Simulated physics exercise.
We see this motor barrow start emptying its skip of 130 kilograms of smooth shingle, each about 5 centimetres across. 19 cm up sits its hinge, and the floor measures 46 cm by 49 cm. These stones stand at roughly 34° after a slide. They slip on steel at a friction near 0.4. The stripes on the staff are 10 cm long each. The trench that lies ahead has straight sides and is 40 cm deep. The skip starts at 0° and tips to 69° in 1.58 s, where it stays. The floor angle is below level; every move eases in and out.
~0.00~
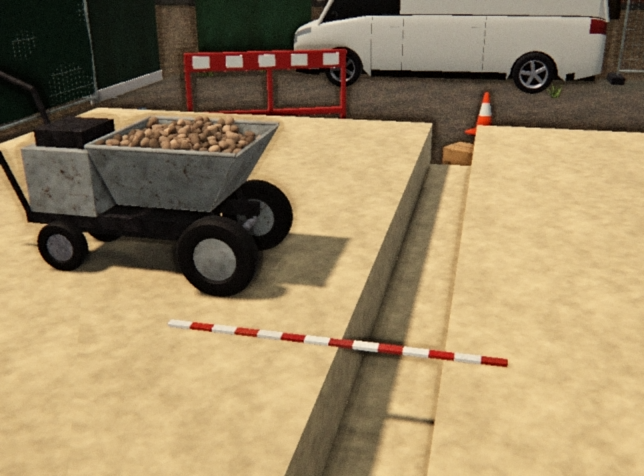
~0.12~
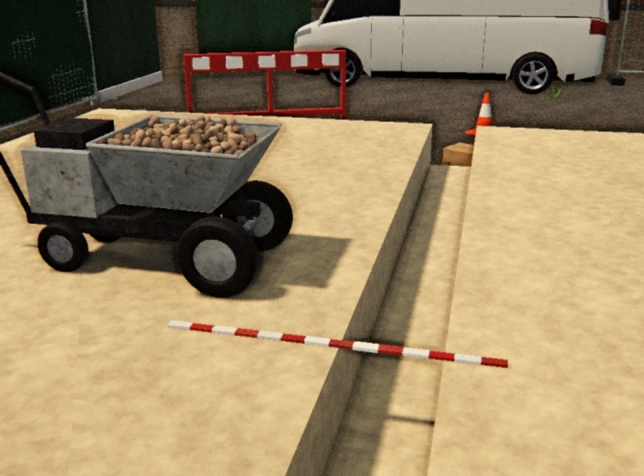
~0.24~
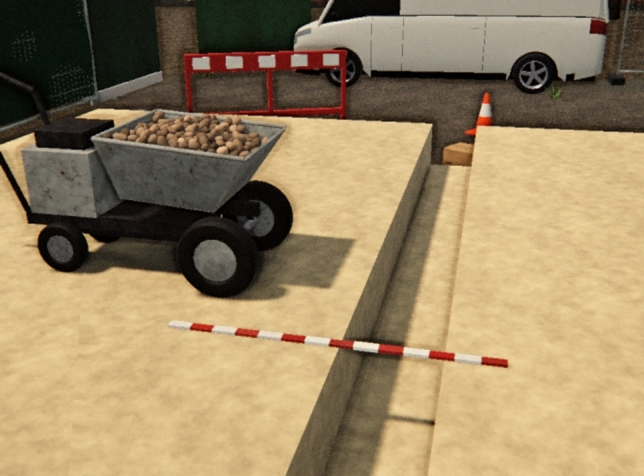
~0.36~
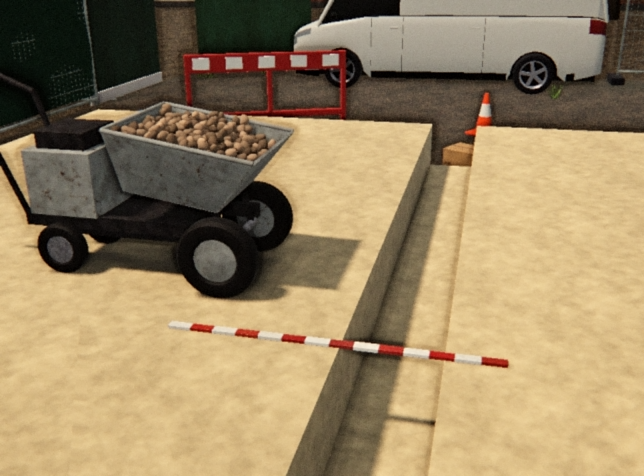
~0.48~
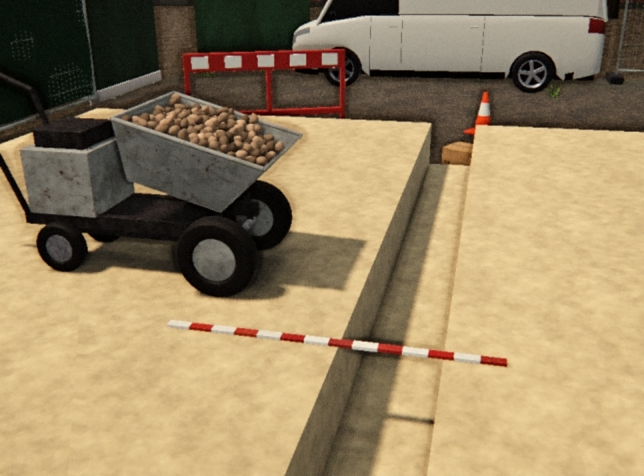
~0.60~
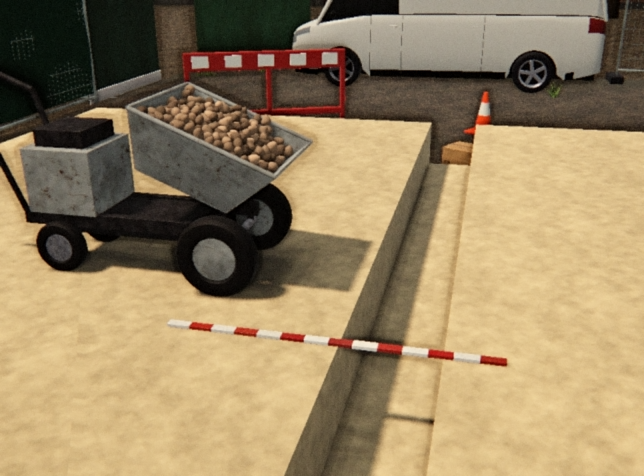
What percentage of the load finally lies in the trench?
About 89 per cent.
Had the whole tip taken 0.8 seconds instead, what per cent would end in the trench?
Then roughly 90 percent.
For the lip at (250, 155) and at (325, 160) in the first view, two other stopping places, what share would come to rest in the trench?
It'd be around 100 per cent and after that around 60 per cent.
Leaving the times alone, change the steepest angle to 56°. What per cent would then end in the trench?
Roughly 40 per cent would end in the trench.
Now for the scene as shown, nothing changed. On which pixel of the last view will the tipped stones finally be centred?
Around (400, 344).
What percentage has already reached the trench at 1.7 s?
By that moment, roughly 35 per cent of the load.
After 1.2 s the floor is at 58°; 98 % in the skip, 2 % short of the trench; the foremost stones are at (350, 214).
After 1.7 s the floor is at 69°; 56 % in the skip, 8 % short of the trench, 36 % in the trench; the foremost stones are at (444, 347).
After 2.0 s the floor is at 69°; 35 % in the skip, 10 % short of the trench, 55 % in the trench; the foremost stones are at (445, 345).
After 4.0 s the floor is at 69°; 0 % in the skip, 11 % short of the trench, 89 % in the trench; the foremost stones are at (444, 352).
